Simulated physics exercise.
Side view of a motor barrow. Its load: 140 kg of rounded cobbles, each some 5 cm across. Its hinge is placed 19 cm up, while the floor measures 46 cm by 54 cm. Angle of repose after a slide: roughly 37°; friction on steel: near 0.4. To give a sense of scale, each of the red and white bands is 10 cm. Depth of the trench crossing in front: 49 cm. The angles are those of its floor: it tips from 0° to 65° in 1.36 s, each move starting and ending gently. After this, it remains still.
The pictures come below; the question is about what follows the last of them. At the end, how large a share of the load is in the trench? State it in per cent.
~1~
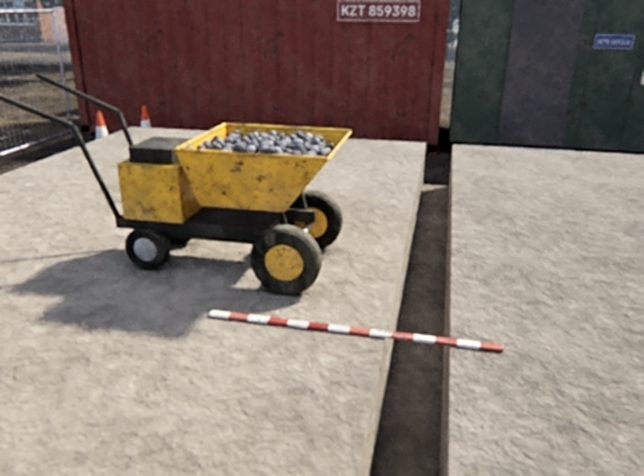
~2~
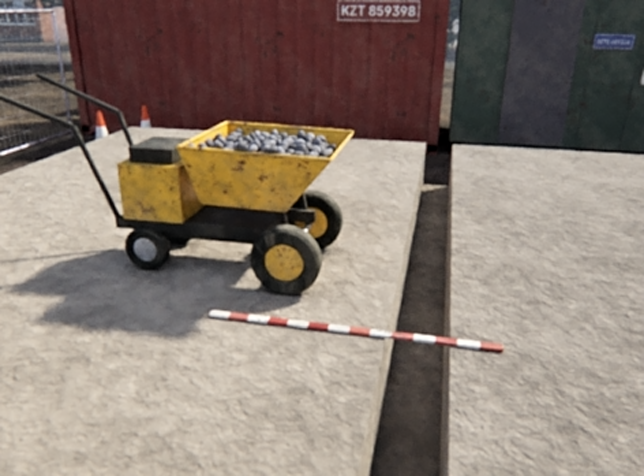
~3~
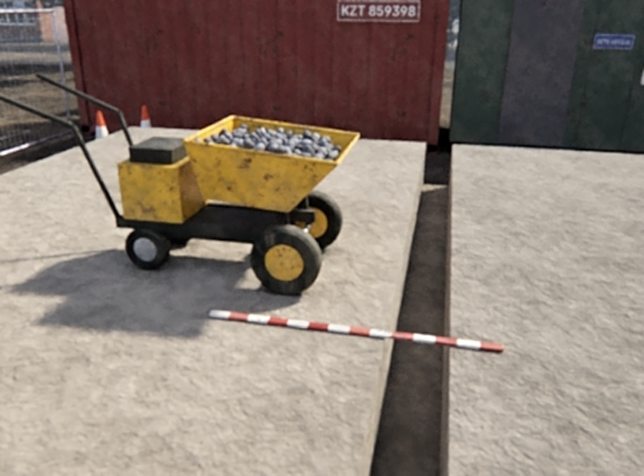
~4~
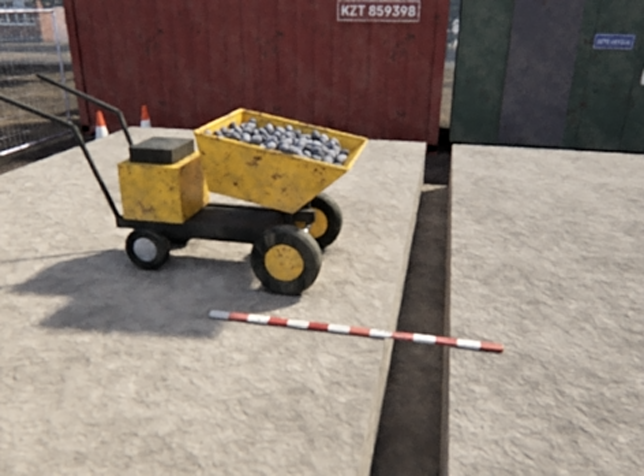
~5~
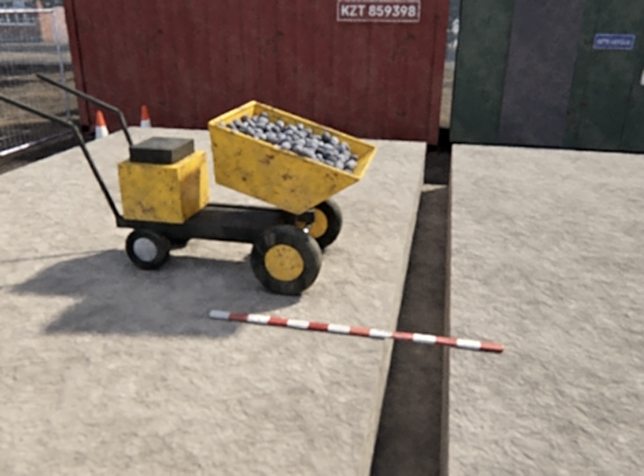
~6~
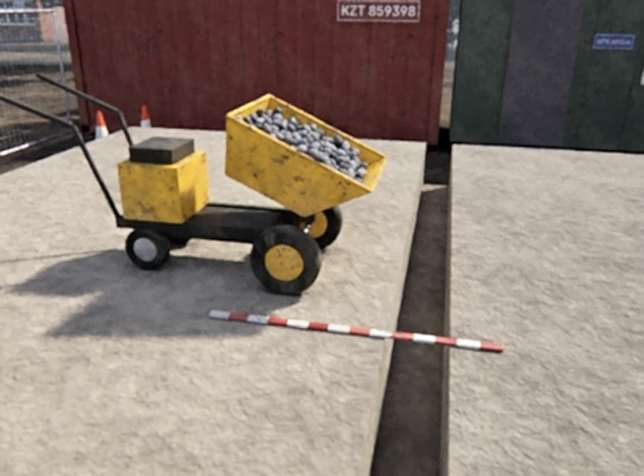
A share of about 84 per cent.
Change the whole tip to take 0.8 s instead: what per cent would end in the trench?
Something close to 75 per cent.
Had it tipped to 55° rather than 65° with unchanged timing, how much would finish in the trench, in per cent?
It would be near 45 per cent.
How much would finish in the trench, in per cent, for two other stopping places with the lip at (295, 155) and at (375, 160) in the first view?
It comes to about 90 and 30 in a hundred.
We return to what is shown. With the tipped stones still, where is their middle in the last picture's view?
Somewhere near pixel (426, 337).
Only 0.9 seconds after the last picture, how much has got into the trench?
By that moment, roughly 25 per cent of the load.
Then, 0.4 s after the last picture the floor is at 55°, 100 % in the skip; the foremost stones are at (397, 217).
Then, 0.9 s after the last picture the floor is at 65°, 71 % in the skip, 24 % in the trench, 5 % past the trench; the foremost stones are at (477, 280).
Then, 1.2 s after the last picture the floor is at 65°, 41 % in the skip, 44 % in the trench, 15 % past the trench; the foremost stones are at (544, 288).
Then, 3.2 s after the last picture the floor is at 65°, 0 % in the skip, 84 % in the trench, 16 % past the trench; the foremost stones are at (603, 306).
